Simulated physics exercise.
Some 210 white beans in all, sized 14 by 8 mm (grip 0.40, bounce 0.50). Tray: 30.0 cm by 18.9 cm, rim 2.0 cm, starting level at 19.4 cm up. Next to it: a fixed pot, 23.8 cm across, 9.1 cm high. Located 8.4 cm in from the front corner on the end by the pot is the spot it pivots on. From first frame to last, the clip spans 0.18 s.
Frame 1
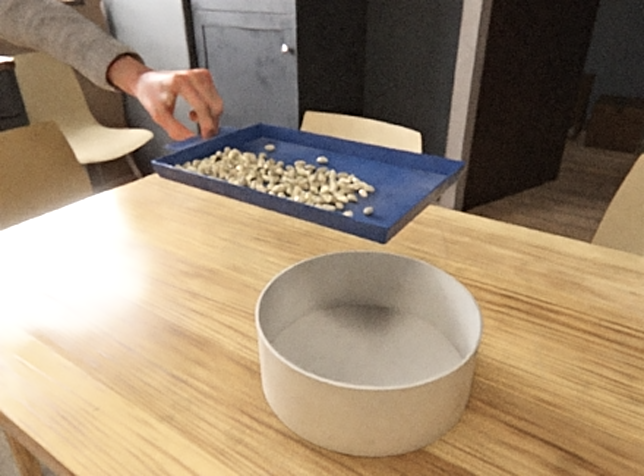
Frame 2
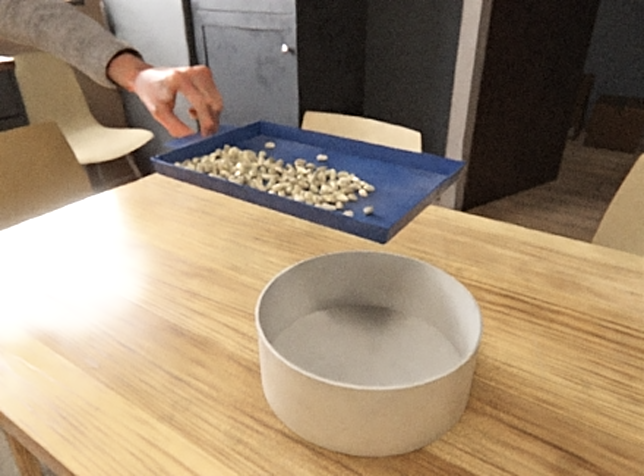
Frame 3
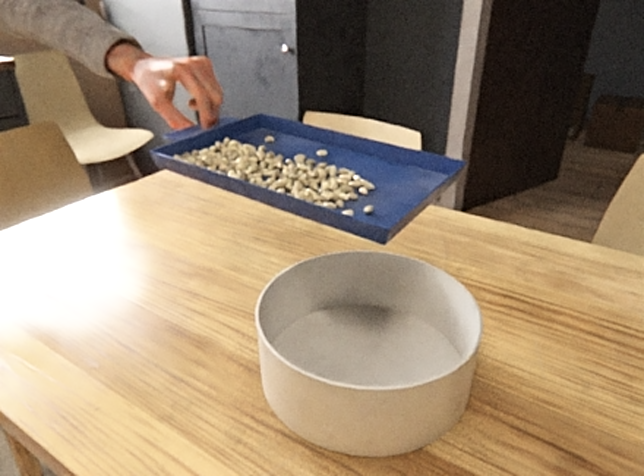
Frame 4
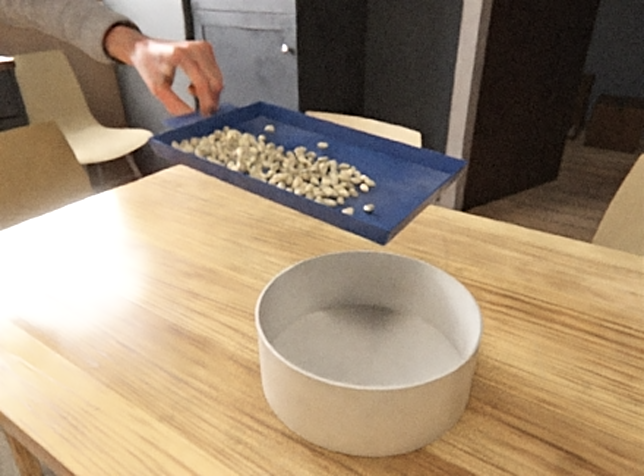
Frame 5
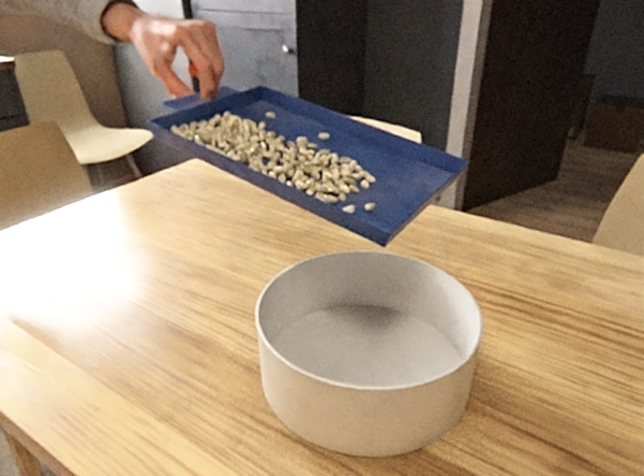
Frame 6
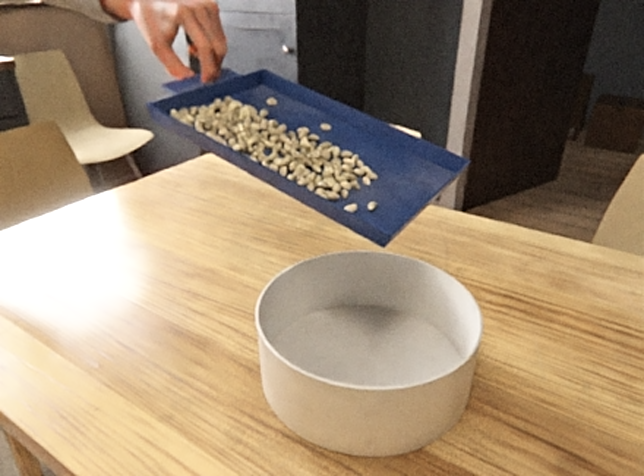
A blue tray of white beans sat level above a wooden table near a round, pale pot, then a hand gripped its left end and raised it, tilting the tray down toward the right.
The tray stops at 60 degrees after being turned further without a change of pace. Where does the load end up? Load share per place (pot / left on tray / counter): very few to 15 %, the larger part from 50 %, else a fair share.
Pot: A fair share; tray: A fair share; counter: A fair share.
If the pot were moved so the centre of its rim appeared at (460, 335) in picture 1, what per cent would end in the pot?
I'd expect near 70 per cent.
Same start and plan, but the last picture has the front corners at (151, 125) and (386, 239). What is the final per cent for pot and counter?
Pot: 65, counter: 0.
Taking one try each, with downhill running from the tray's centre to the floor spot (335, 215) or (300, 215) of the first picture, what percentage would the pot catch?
That would be close to 70 per cent, then close to 35 per cent.
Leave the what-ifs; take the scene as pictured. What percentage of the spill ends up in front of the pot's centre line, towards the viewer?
About 50 per cent.
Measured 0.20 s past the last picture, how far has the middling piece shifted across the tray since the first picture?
1 cm.
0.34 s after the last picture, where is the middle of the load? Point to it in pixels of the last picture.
The middle of the load should be at about (353, 142) by then.
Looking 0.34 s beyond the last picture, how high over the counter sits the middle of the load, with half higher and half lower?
About 26 centimetres.
Then, 0.20 s after the last picture, tilt 37 degrees; the tray holds 100 %, the pot 0 %.
Then, 0.34 s after the last picture, tilt 53 degrees; the tray holds 100 %, the pot 0 %.
Then, 0.62 s after the last picture, tilt 60 degrees; the tray holds 40 %, the pot 15 %.
In the end, pot 35 %, tray 30 %, counter 35 %.
